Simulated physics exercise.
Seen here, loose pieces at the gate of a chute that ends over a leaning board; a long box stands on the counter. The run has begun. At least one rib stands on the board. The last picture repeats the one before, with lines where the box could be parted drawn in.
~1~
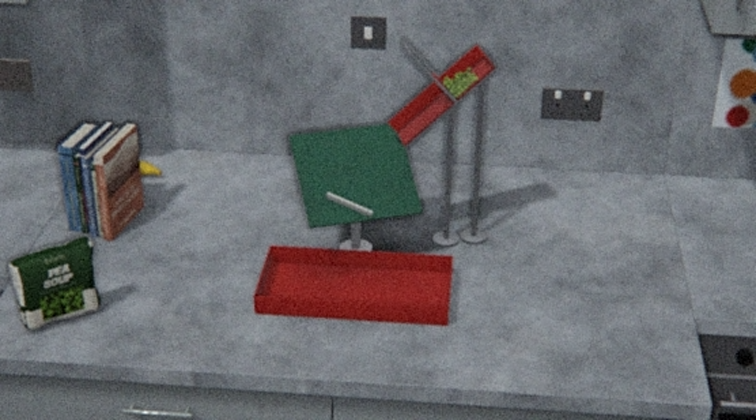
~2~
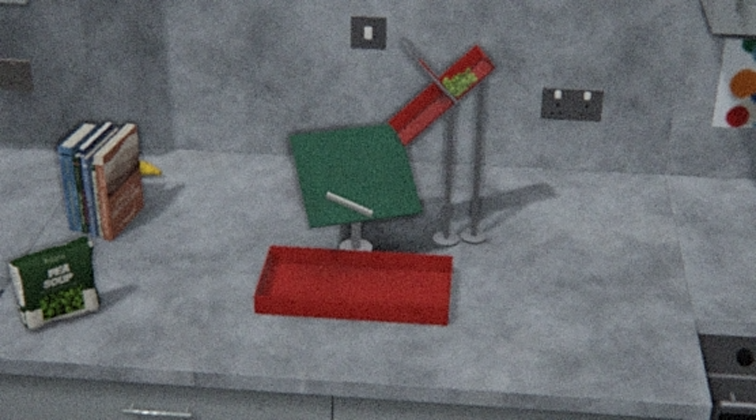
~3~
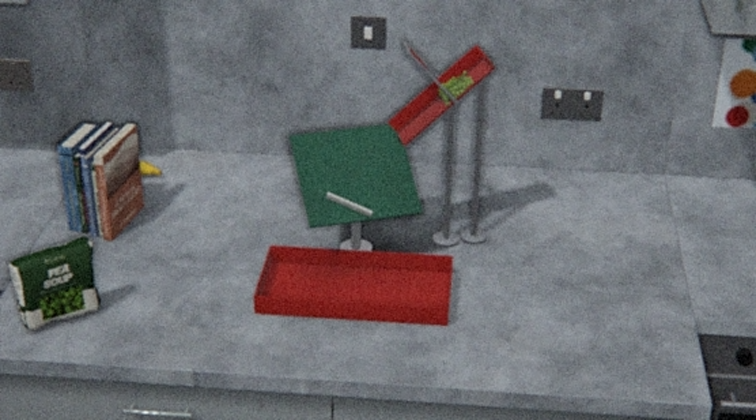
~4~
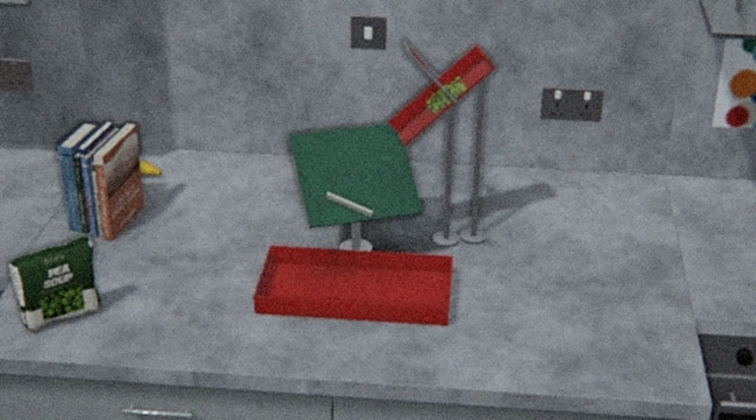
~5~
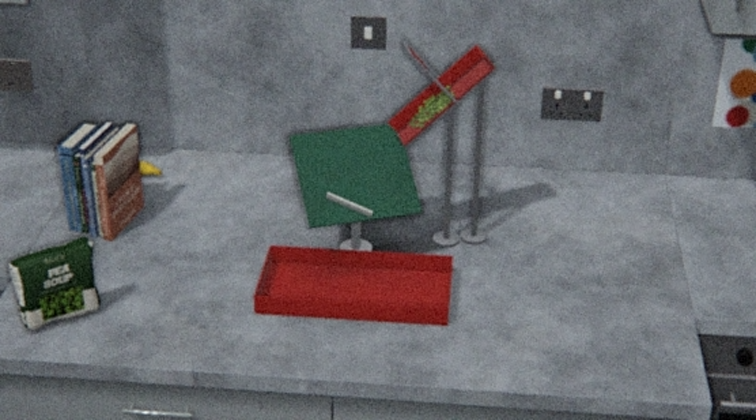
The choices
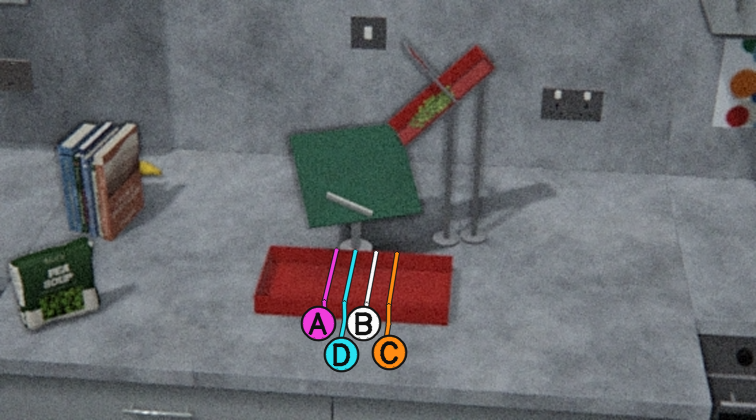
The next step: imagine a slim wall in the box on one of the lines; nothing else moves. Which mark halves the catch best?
It is C.
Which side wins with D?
More lands on the right.
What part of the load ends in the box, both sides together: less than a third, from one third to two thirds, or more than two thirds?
More than two thirds.
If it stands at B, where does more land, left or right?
More lands on the right.
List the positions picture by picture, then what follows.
The first picture shows load behind the gate near (461, 83), dried peas; lip of the chute near (401, 140), sloping fairly steeply.
The second picture shows middle of the board near (356, 174), tilted fairly steeply; middle of its low edge near (367, 220); of its high edge near (345, 129).
The third picture shows front corners of the box near (254, 296) and (448, 308), empty; front of the load near (440, 95).
The fourth picture shows middle of the load near (447, 96); its front near (429, 108), close to a third of the way to the lip; rib from (328, 193) to (372, 212).
The fifth picture shows middle of the load near (433, 104); its front near (412, 124), the bulk of the way to the lip.
On the marked copy, line A crosses the front rim at (324, 300); line B crosses the front rim at (366, 303); line C crosses the front rim at (388, 304); line D crosses the front rim at (344, 302).
Choosing A, of what is caught, a small share on the left of the divider, all but a few on the right.
Choosing B, of what is caught, a small share on the left of the divider, the bulk on the right.
Choosing C, of what is caught, close to half on the left of the divider, close to half on the right.
Choosing D, of what is caught, a small share on the left of the divider, the bulk on the right.
